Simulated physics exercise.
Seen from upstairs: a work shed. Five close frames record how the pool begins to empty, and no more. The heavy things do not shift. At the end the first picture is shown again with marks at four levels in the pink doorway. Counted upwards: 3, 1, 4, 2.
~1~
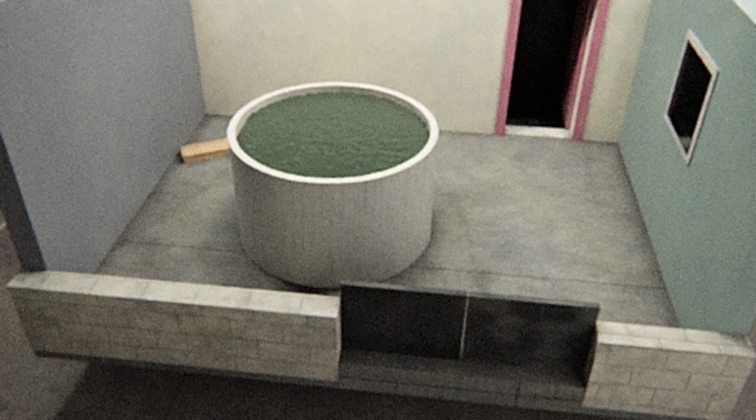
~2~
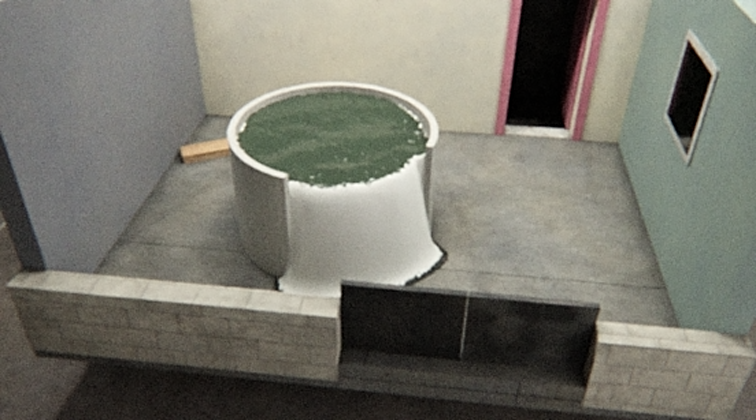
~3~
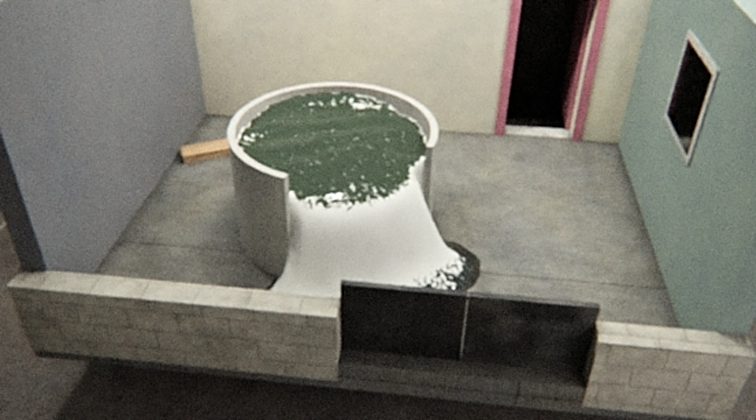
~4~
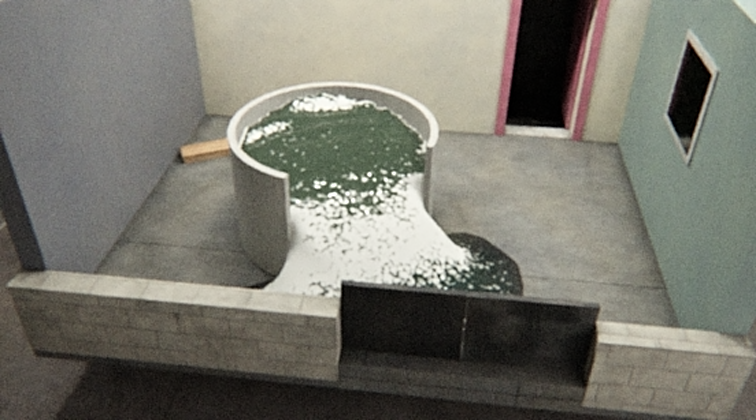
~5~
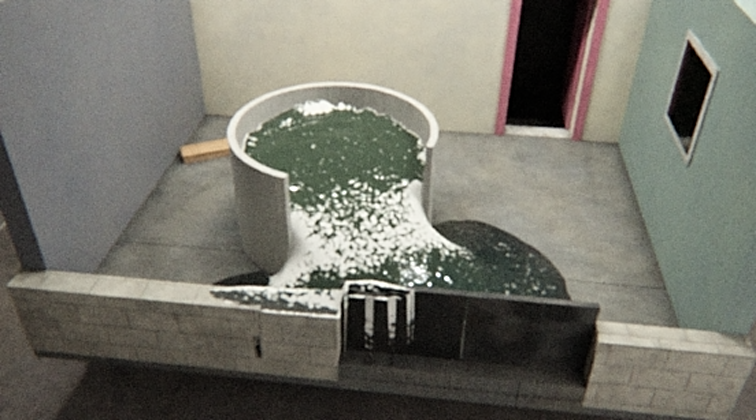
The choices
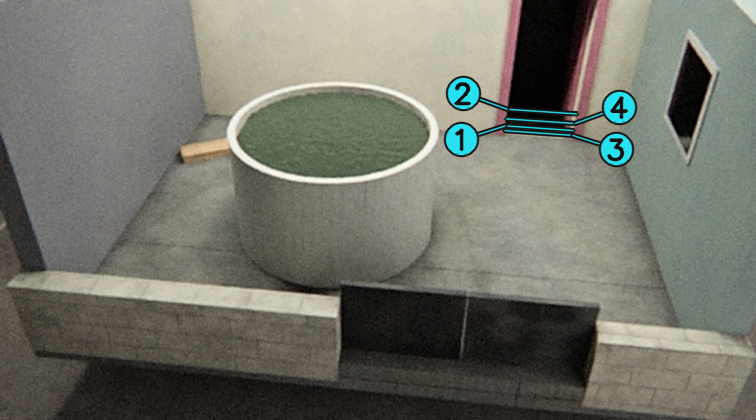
Work shed seen from above, round pool opening at the front, green water pouring out white and spreading across the grey floor.
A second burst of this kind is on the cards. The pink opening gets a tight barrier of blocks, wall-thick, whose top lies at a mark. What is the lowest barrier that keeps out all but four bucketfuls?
Line 2 just does it.
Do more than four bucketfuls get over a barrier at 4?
Yes.
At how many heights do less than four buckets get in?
One of the four.
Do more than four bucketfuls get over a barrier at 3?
Yes.
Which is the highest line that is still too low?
The answer is 4.
In cyan, 1 at (539, 128); 2 at (542, 111); 3 at (538, 132); 4 at (540, 121); from the bottom up 3, 1, 4, 2.
With 1, dozens of bucketfuls pour in.
With 2, a splash gets over, under a bucket.
With 3, dozens of bucketfuls pour in.
With 4, about 9 bucketfuls get in.
